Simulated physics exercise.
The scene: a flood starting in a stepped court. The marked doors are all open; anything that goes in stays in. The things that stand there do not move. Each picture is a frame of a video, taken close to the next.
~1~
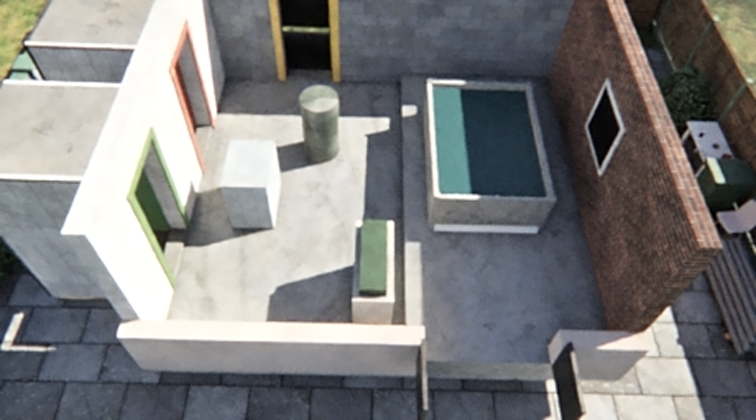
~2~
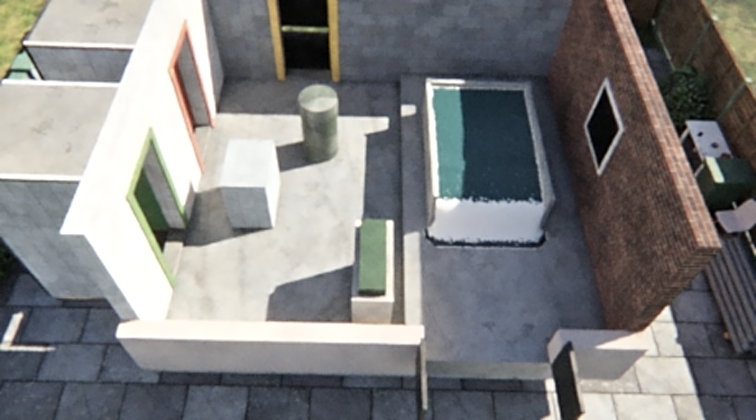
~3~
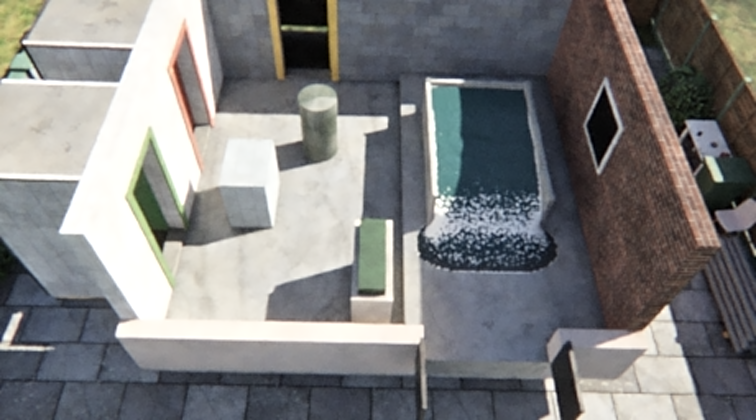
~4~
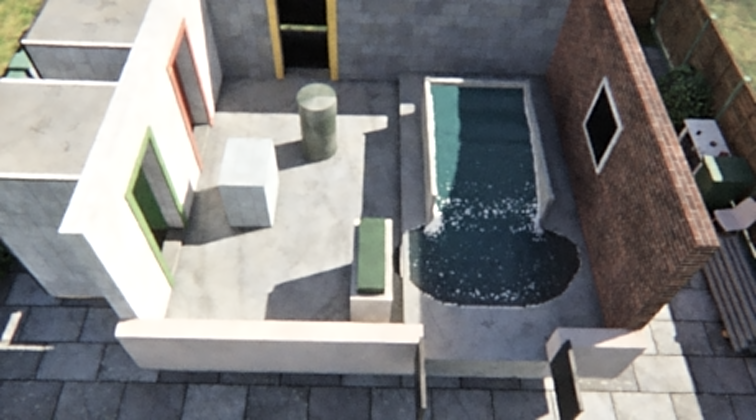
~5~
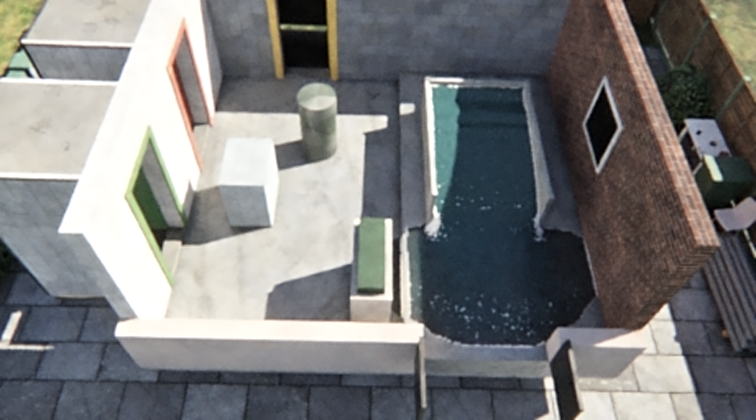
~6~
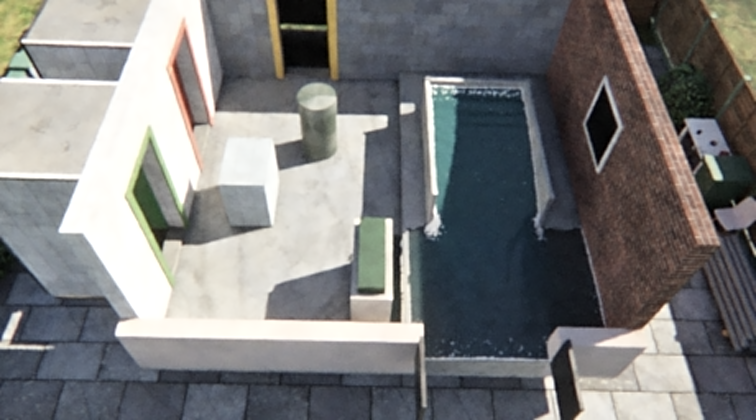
Walled concrete court seen from above, water bursting from the near end of a raised tank and spreading across the lower floor.
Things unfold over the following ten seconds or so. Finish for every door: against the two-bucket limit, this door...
The green door remains within it; the red door remains within it; the yellow door remains within it.
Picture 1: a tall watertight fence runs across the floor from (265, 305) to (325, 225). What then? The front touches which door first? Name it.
First: The green-painted one.
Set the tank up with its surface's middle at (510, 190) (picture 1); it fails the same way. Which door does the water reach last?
The door meant here is the one in red.
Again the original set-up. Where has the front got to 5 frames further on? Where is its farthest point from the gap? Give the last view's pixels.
About (293, 346).
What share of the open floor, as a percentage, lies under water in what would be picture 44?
About 60 per cent.
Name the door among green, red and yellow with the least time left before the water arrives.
The door marked green.
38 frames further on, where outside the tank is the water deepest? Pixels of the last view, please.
It should be close to (399, 347).
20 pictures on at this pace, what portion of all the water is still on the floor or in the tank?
About 56 per cent.
A moment on, water covers 20 % of the floor; the green door not reached, the red door not reached, the yellow door not reached.
Next, water covers 30 % of the floor; the green door not reached, the red door not reached, the yellow door not reached.
Then, water covers 45 % of the floor; the green door under two buckets in, the red door not reached, the yellow door not reached.
Later, water covers 60 % of the floor; the green door under two buckets in, the red door wet at the sill, nothing in, the yellow door not reached.
In the end, water covers 90 % of the floor; the green door under two buckets in, the red door wet at the sill, nothing in, the yellow door wet at the sill, nothing in.
